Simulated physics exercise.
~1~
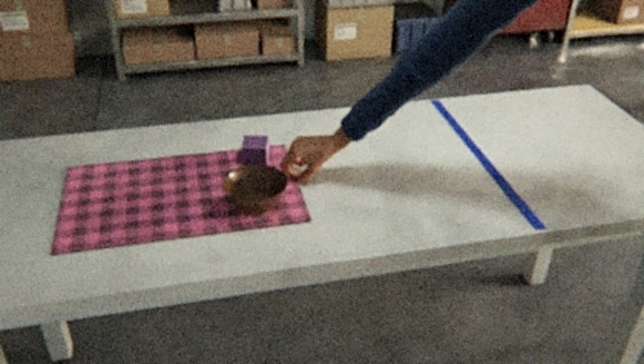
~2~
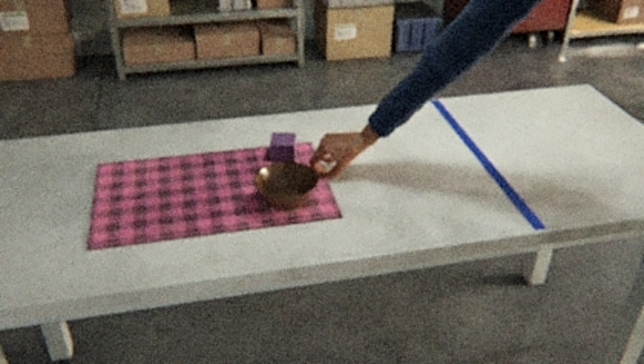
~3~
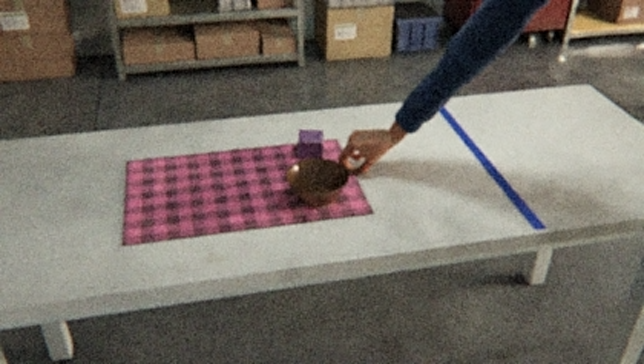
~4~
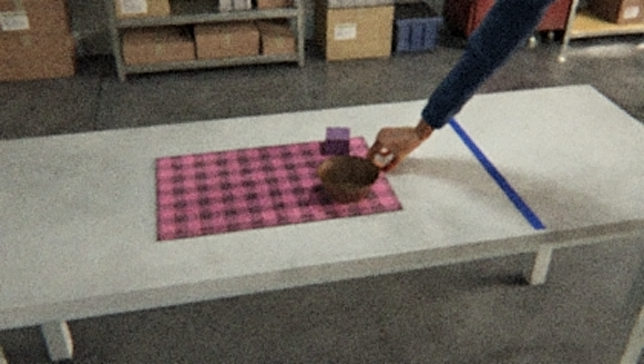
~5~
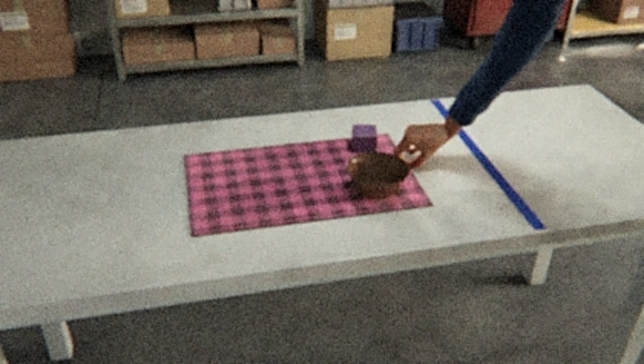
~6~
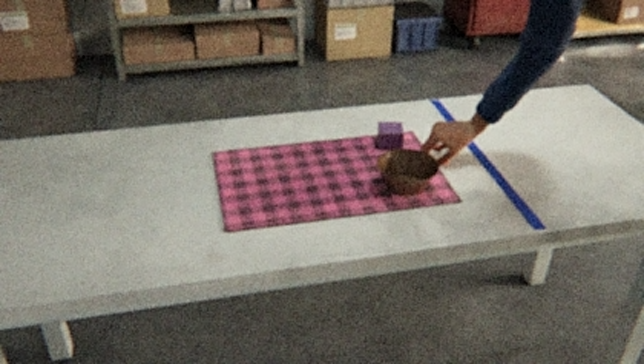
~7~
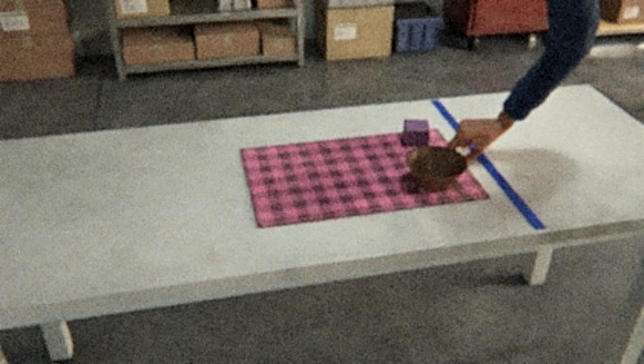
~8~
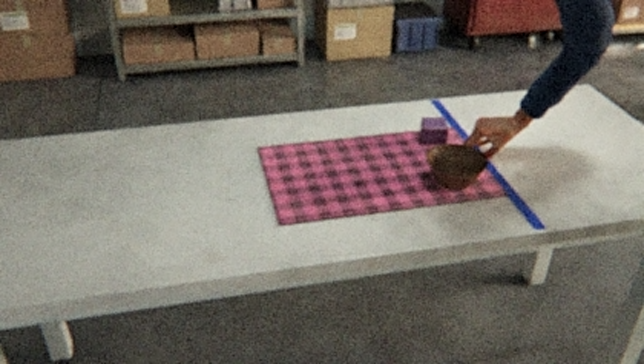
An arm in a dark blue sleeve reaches in from the upper right over a long white workbench, seen from slightly above in a storeroom with shelves and cardboard boxes behind. On the left part of the bench lies a pink and black checked tea towel, carrying a brown bowl near its right edge and a small purple block just behind it. The hand draws the towel steadily to the right, toward a strip of blue tape. The bowl and block ride along with it. At the end, the towel's leading hem is at the tape, with both still on the cloth.
